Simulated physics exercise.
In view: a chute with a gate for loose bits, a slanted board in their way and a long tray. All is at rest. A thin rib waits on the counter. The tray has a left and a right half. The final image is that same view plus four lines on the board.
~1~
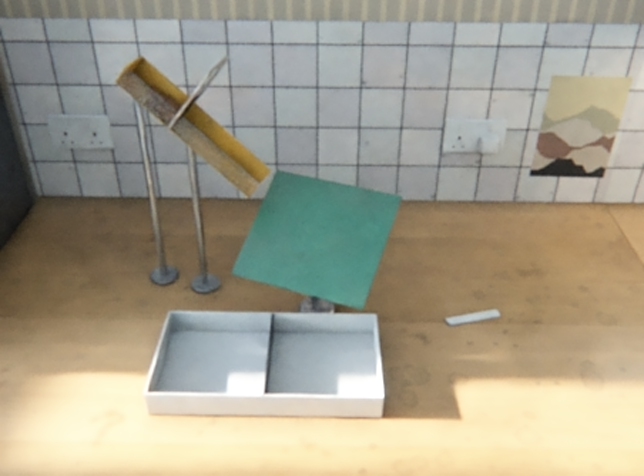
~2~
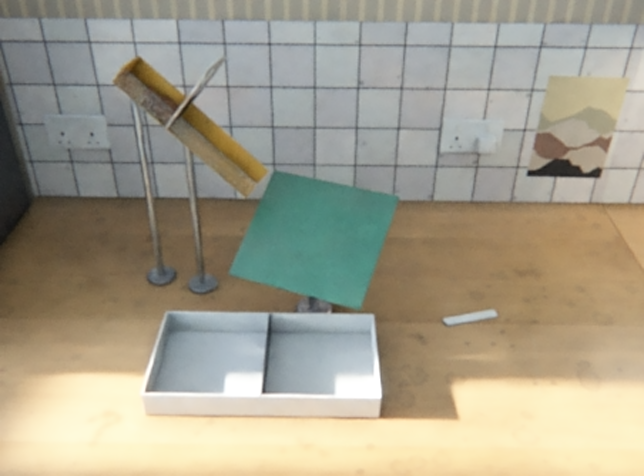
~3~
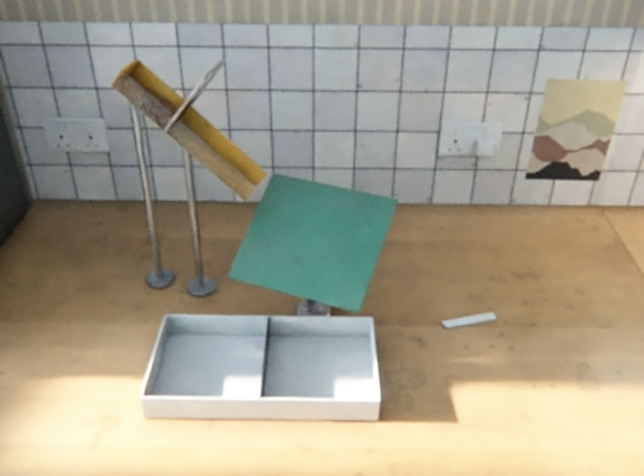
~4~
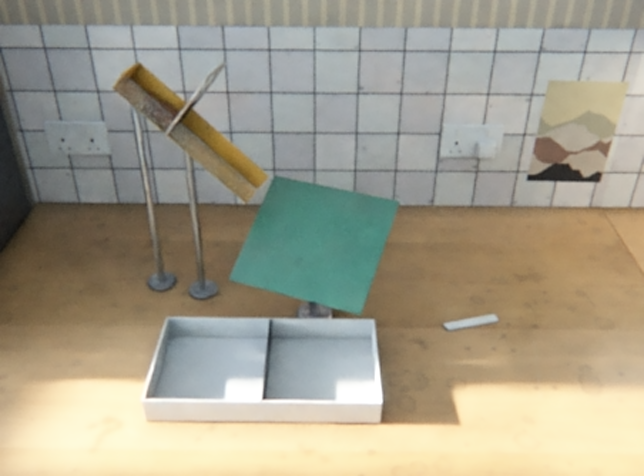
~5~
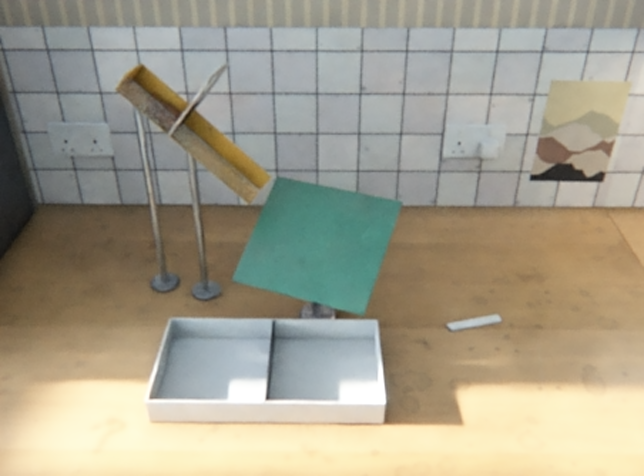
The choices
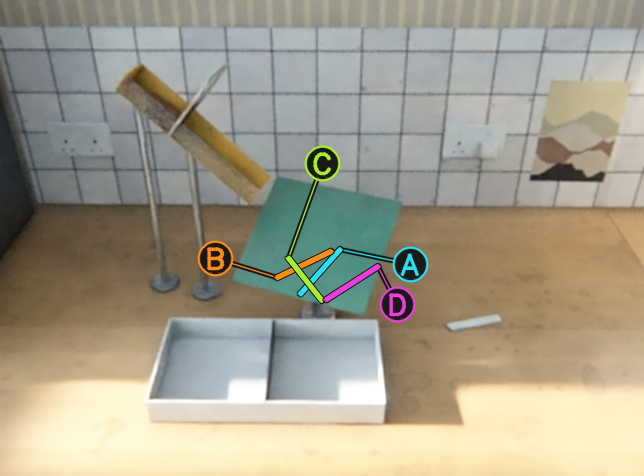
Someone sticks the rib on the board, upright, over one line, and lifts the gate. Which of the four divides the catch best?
Take A.
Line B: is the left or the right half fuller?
Left.
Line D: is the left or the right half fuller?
Right.
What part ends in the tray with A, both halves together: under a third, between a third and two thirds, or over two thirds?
It is over two thirds.
On the marked copy, line A from (340, 249) to (300, 293); line B from (331, 251) to (277, 277); line C from (288, 258) to (321, 300); line D from (377, 266) to (326, 299).
Choosing A, of what is caught, about half in the left half, about half in the right.
Choosing B, of what is caught, most in the left half, about a quarter in the right.
Choosing C, of what is caught, about a quarter in the left half, most in the right.
Choosing D, of what is caught, a small part in the left half, most in the right.
